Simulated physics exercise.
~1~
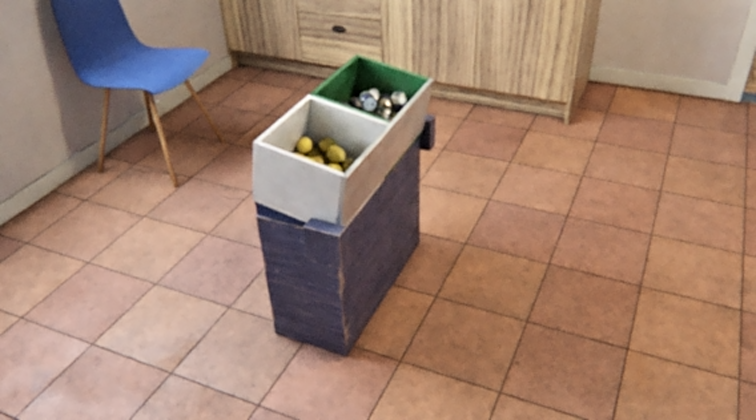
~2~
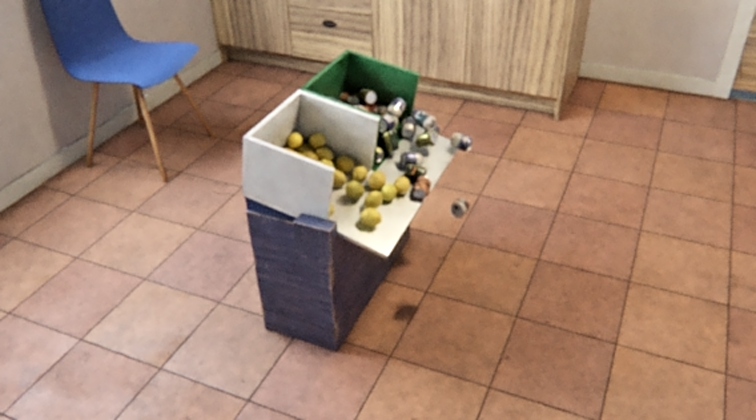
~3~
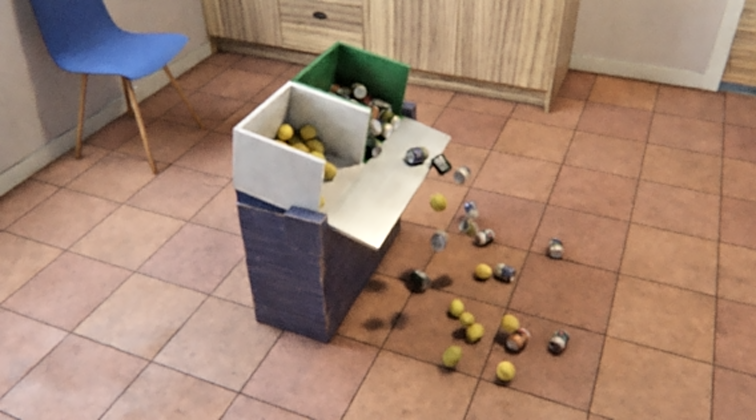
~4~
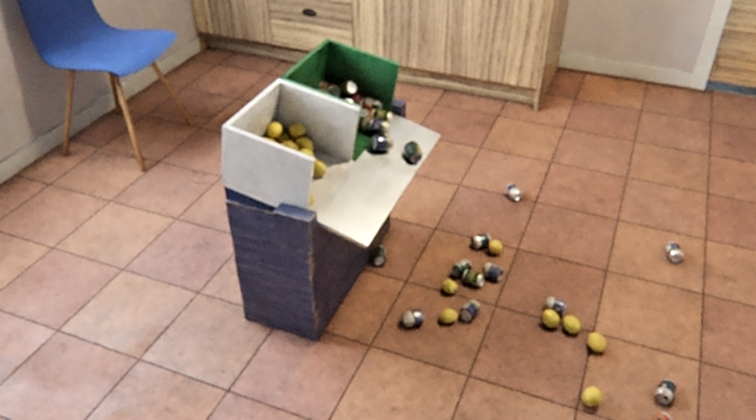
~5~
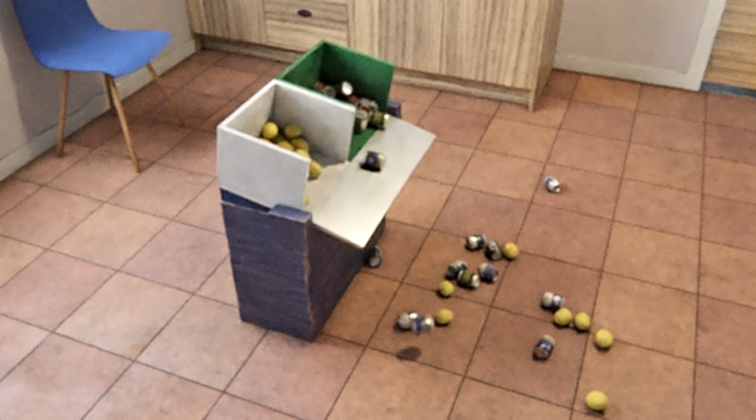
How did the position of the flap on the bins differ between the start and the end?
At the start the flap stood closed, leaning along the right side of the bins. By the end it had swung down and lay on its side, sticking out to the right like a shelf.
The long flap on the right side of a white bin and a green bin swung down, and yellow lemons and small cans spilled over it onto the tiled floor, scattering to the right, while plenty of both stayed in the bins.
